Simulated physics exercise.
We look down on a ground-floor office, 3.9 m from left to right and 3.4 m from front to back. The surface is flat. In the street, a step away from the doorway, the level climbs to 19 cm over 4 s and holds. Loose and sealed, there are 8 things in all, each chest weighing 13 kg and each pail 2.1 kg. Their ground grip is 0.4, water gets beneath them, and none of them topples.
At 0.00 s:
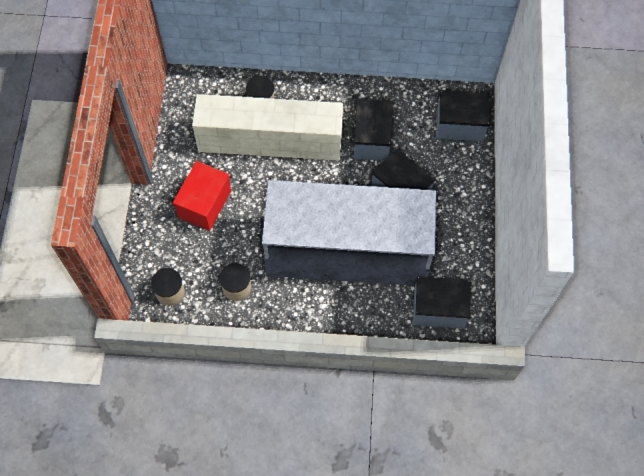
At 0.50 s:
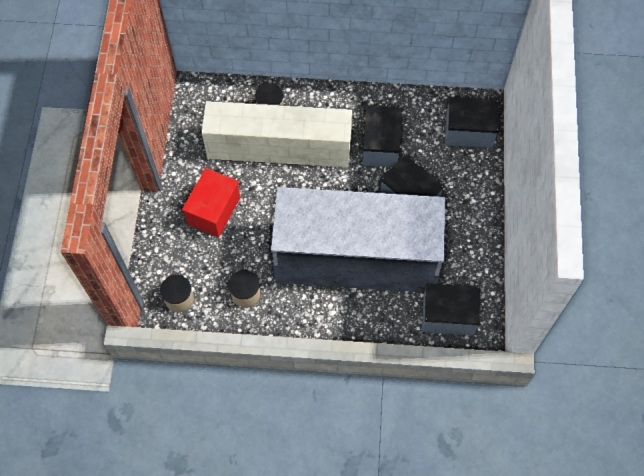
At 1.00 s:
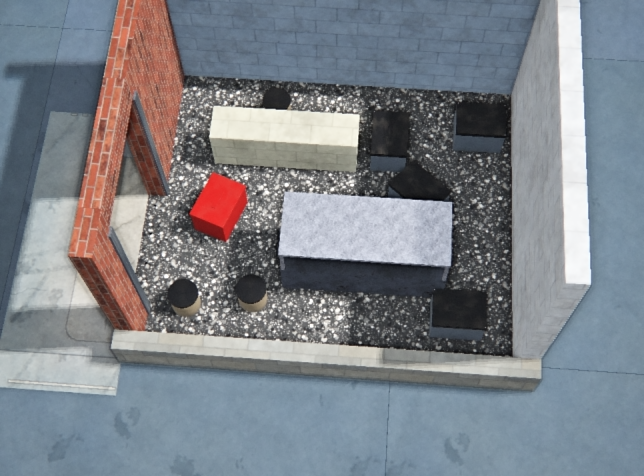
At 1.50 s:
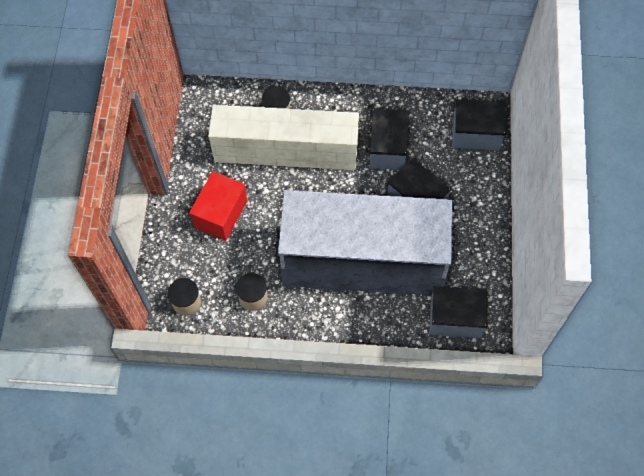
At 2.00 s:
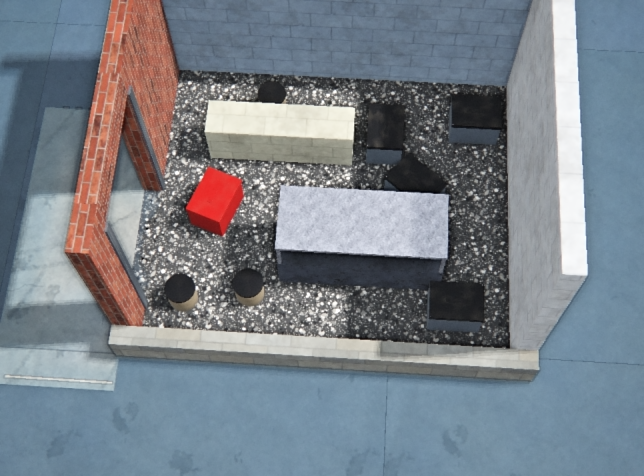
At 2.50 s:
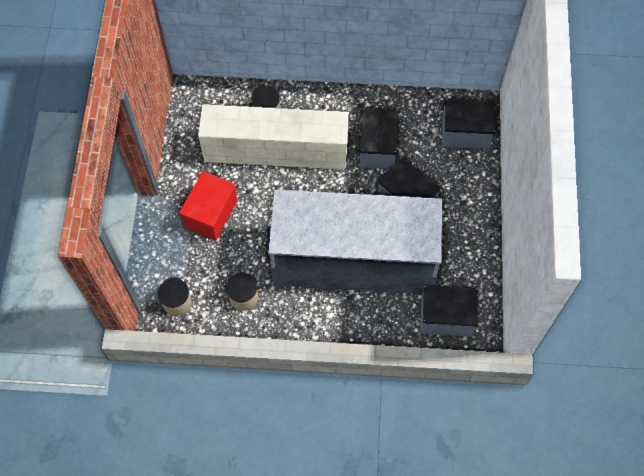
Small brick-and-block room seen from above, its red box and dark stools staying still as shallow water spreads in by the doorway.
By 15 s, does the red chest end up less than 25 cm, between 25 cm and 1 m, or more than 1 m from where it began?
More than 1 m.
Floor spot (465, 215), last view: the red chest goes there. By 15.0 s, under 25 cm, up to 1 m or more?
Outcome - it ends up well away.
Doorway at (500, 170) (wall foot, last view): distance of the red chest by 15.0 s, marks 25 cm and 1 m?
The red chest would go a long distance.
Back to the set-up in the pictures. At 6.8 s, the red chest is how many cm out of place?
Shift: About 200 cm.
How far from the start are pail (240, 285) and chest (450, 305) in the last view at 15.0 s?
Respectively 200 and 120 cm.
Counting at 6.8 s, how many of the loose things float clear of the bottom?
Then: 3.
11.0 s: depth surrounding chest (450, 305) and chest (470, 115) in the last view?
Depth approx. 15 cm / 11 cm.
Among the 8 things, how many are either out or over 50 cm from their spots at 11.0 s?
By my reckoning, 6.
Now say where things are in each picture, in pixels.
The red chest at (201, 188) rests on the ground; 0.0 m2 under water; 0 of 8 have shifted, in the first picture.
The red chest at (210, 195) rests on the ground; water covers 0.0 m2; 0 of 8 have shifted, in the second picture.
The red chest at (218, 200) rests on the ground; water covers 0.0 m2; 0 of 8 have shifted, in the third picture.
The red chest at (217, 199), on the bottom; 0.0 m2 under water; 0 of 8 have shifted, in the fourth picture.
The red chest at (214, 194) rests on the ground; 0.0 m2 under water; 0 of 8 have shifted, in the fifth picture.
The red chest at (207, 198) rests on the ground; water covers 0.4 m2; 0 of 8 have shifted, in the sixth picture.
After 3.5 s the red chest is near (212, 197), 0.1 m from its start, aground; 0 afloat.
After 6.8 s the red chest is near (417, 197), 2.2 m from its start, afloat; 3 afloat.
After 11.0 s the red chest is near (409, 114), 2.4 m from its start, afloat; 8 afloat.
After 15.0 s the red chest is near (406, 103), 2.4 m from its start, afloat; 8 afloat.
